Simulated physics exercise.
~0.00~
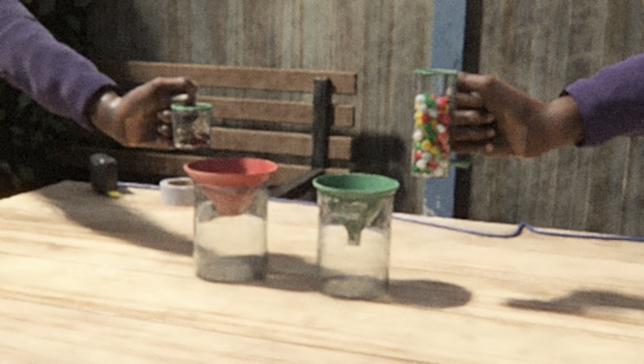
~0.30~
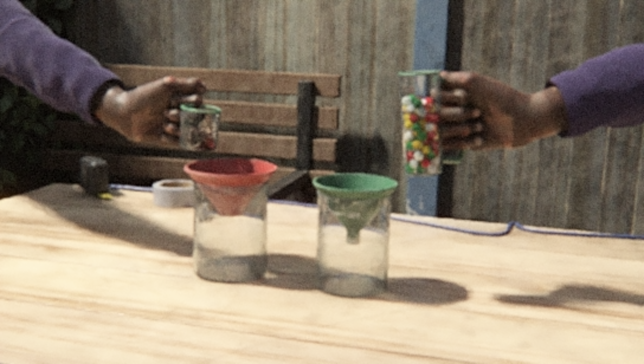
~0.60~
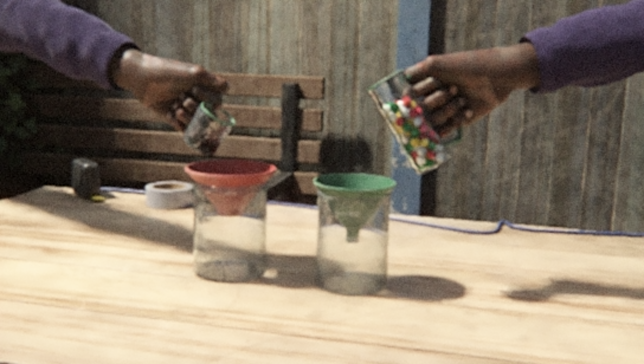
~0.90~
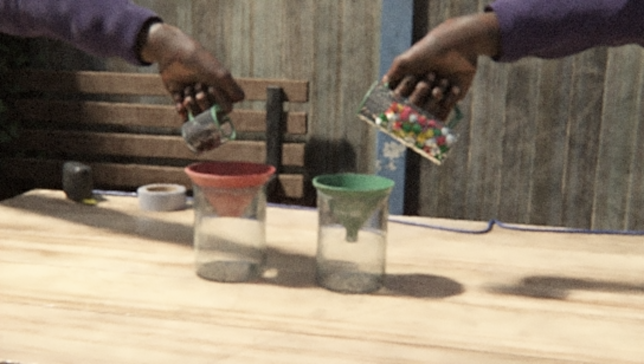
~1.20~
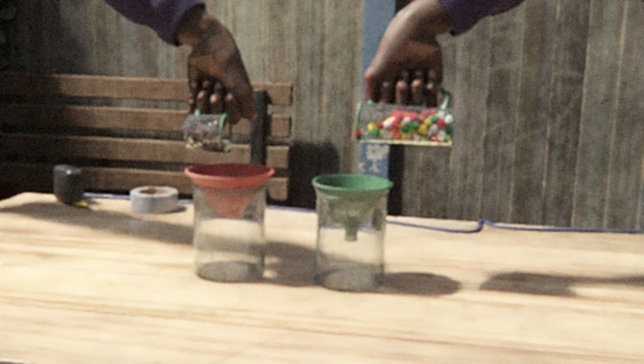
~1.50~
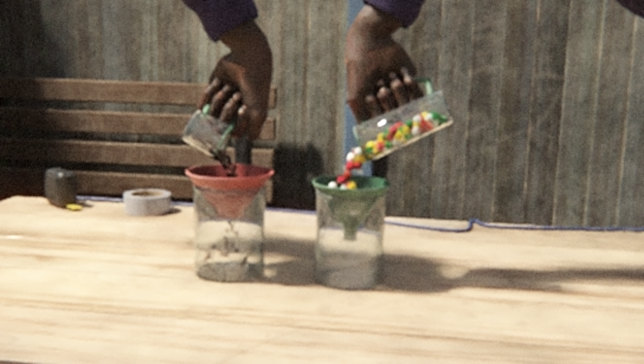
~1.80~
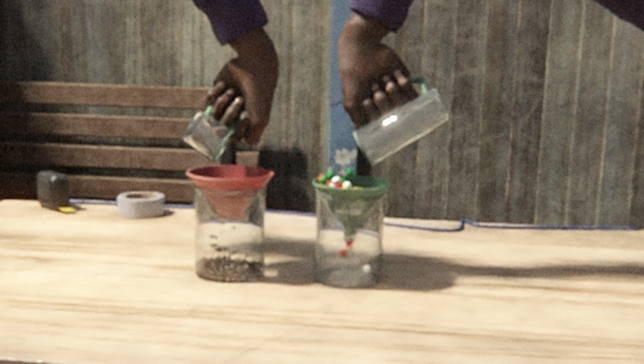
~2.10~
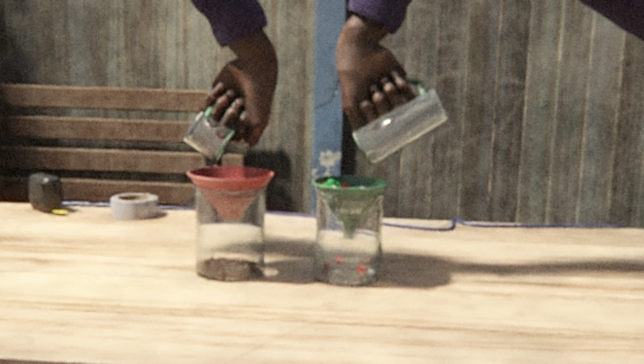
Two hands in purple sleeves bring small clear cups in over a wooden table, where a red funnel and a green funnel sit in glass jars. The left cup holds small dark pieces and the right one holds bright multicoloured balls. Both hands tilt the cups onto their sides, then tip them further until the contents spill out. The dark pieces run through the red funnel and gather at the bottom of its jar. The coloured balls tumble into the green funnel, but only a few drop through, and most stay stuck inside it.
